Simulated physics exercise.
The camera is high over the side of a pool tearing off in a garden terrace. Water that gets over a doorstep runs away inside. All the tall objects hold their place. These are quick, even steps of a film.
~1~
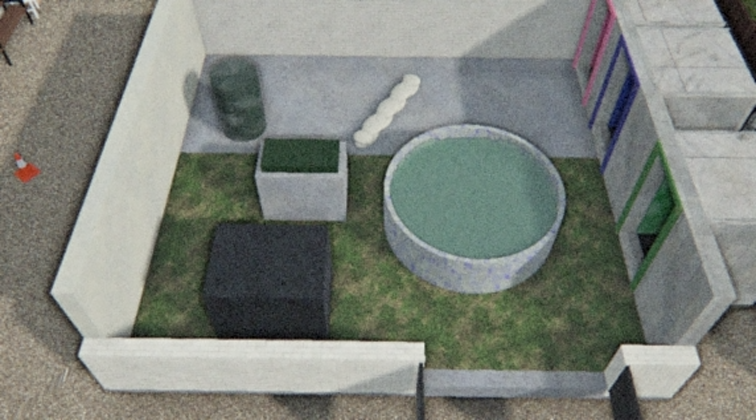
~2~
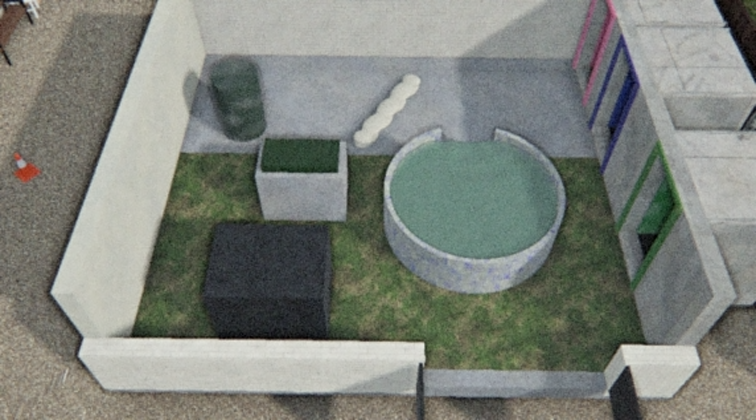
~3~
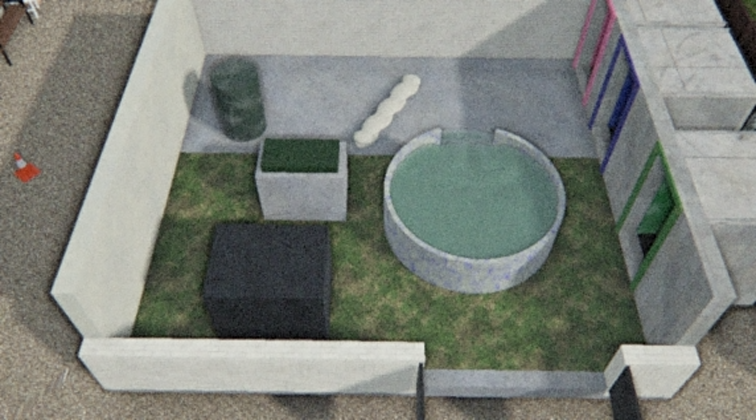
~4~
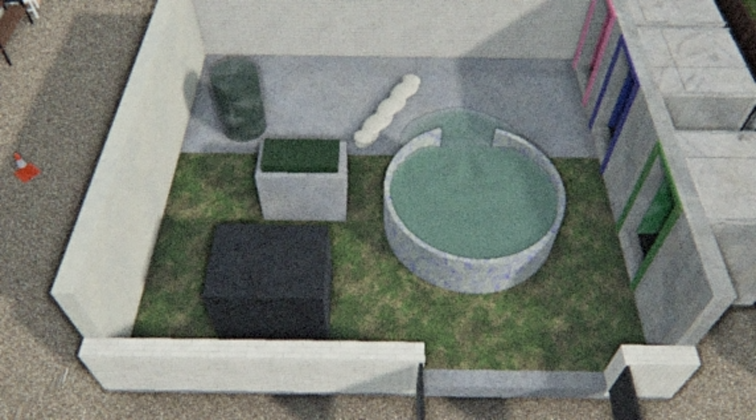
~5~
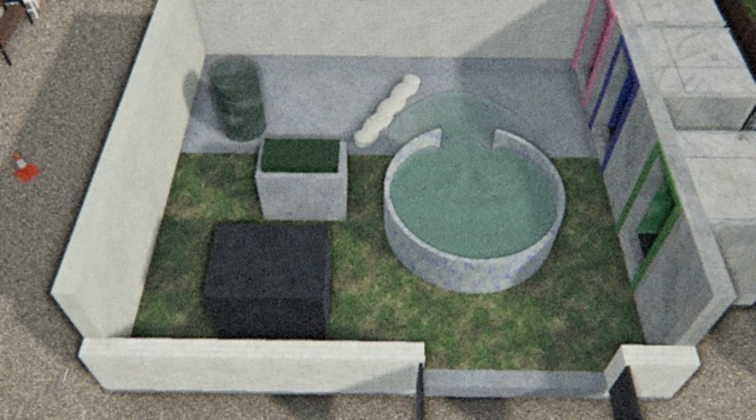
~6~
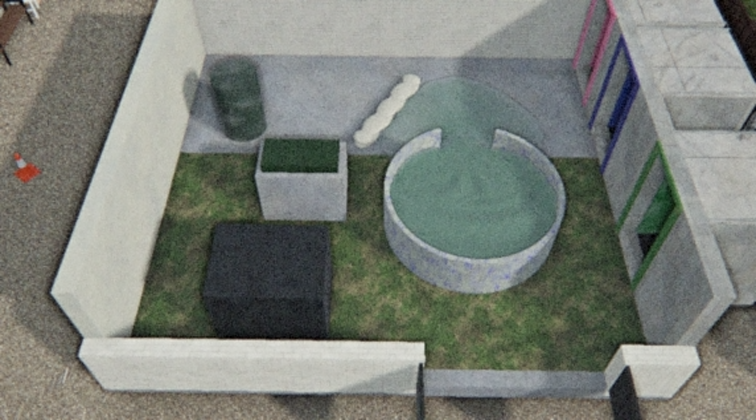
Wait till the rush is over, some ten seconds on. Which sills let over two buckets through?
The green door stays under that; the blue door stays under that; the pink door takes more than that.
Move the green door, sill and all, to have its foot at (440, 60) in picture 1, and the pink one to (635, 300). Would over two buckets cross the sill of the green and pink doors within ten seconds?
Then: The green one goes over, the pink one takes less.
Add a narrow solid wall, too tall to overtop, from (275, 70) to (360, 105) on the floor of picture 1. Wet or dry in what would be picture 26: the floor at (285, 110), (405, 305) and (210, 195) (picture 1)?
As listed: No water, not flooded, no water.
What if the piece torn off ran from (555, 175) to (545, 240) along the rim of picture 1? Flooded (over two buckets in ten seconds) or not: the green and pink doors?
One by one: Green door lets more in, pink door takes less.
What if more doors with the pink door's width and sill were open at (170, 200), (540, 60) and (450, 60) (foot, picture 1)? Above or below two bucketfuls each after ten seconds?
In turn: Lets less in, takes more, goes over.
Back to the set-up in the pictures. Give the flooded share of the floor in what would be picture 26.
Roughly 45 per cent.
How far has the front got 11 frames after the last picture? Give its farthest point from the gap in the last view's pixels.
Close to (301, 61).
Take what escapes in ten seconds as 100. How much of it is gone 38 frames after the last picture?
I make it 60 per cent.
A moment on, water covers 20 % of the floor; the green door not reached, the blue door not reached, the pink door not reached.
Next, water covers 30 % of the floor; the green door not reached, the blue door wet at the sill, nothing in, the pink door under two buckets in.
Then, water covers 45 % of the floor; the green door not reached, the blue door wet at the sill, nothing in, the pink door far over two buckets in.
Later, water covers 70 % of the floor; the green door wet at the sill, nothing in, the blue door wet at the sill, nothing in, the pink door far over two buckets in.
In the end, water covers 90 % of the floor; the green door wet at the sill, nothing in, the blue door wet at the sill, nothing in, the pink door far over two buckets in.
